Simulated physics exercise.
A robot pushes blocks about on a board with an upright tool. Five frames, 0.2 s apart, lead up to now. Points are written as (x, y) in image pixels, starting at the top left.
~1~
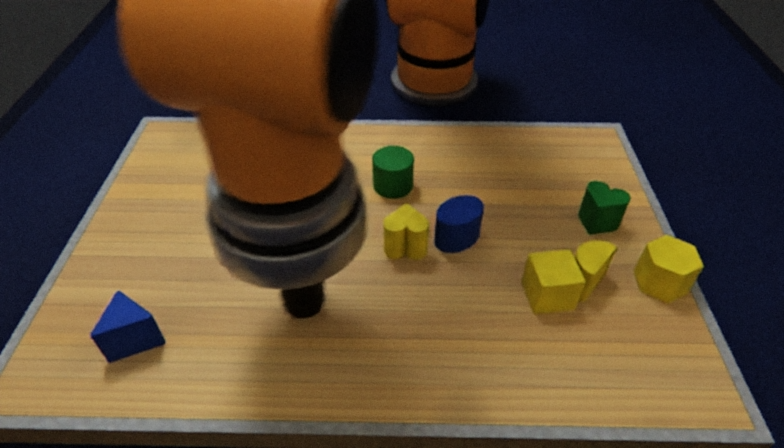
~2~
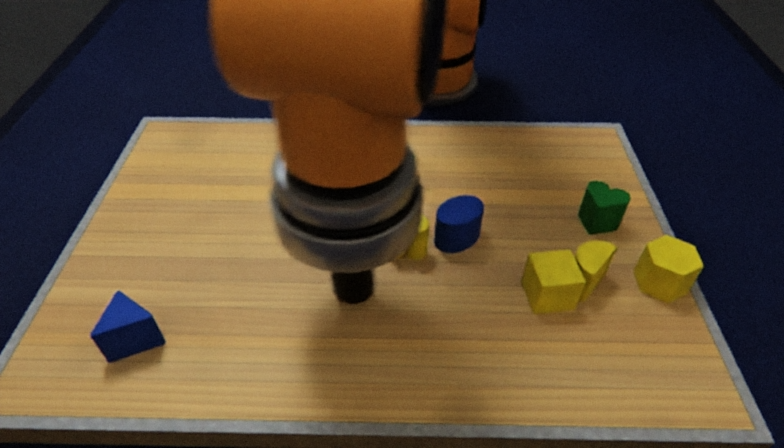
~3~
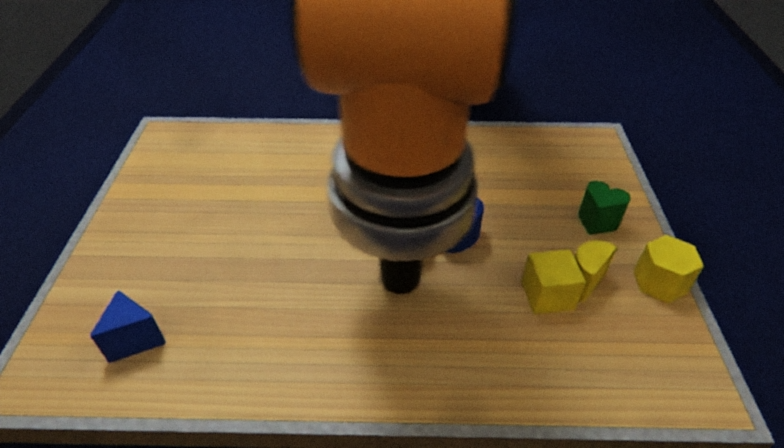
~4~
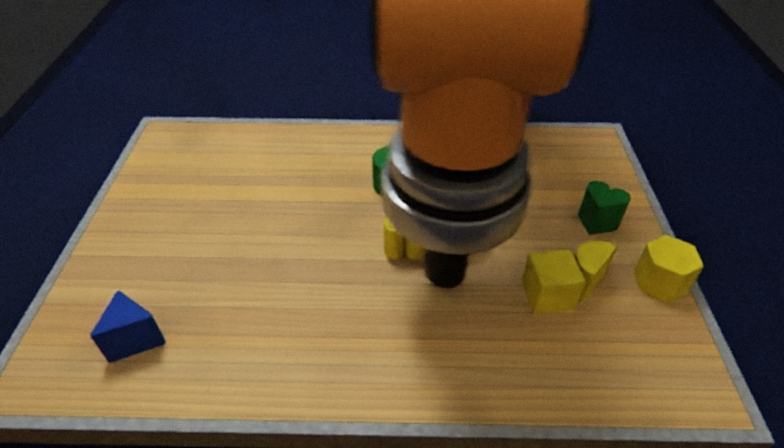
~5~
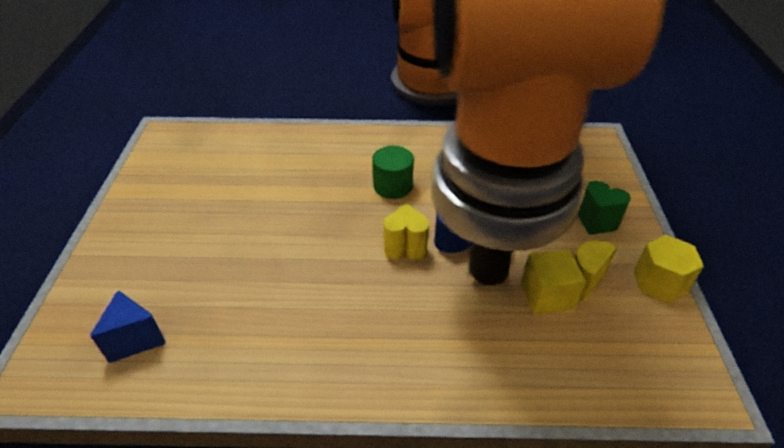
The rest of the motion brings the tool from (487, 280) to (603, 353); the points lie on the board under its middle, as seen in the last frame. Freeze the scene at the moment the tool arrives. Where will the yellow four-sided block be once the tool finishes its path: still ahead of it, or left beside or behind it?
The tool passes it.
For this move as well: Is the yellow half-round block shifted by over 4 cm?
Final answer: No.
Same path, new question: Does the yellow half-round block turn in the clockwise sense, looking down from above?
No, it doesn't check out.
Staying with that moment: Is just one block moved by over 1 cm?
In short: No.
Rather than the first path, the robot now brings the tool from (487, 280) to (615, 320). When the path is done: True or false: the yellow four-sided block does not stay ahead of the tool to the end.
The claim does not hold.
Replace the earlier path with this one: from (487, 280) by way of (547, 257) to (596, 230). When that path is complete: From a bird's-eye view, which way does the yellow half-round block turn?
It spins against the clock.
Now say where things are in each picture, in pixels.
In the first picture, lower end of the tool at (304, 302), tops of blocks, blue oval at (461, 209), yellow four-sided block at (557, 267), yellow half-round block at (595, 254).
In the second picture, tool at (354, 289), blocks as before.
In the third picture, tool at (400, 279), blocks as before.
In the fourth picture, tool at (445, 274), blocks as before.
In the fifth picture, tool at (488, 271), blue oval hidden, yellow four-sided block at (557, 267), yellow half-round block at (595, 254).
On the path given first. One third of the way, tool at (526, 294); yellow four-sided block at (577, 275); yellow half-round block at (605, 254), turned 20° anticlockwise.
Two thirds of the way, tool at (565, 317); yellow four-sided block at (615, 284), turned 45° anticlockwise; yellow half-round block at (618, 252), turned 50° anticlockwise.
At the end, tool at (608, 344); blue oval not moved; yellow four-sided block at (629, 287), turned 65° anticlockwise; yellow half-round block at (619, 252), turned 55° anticlockwise.
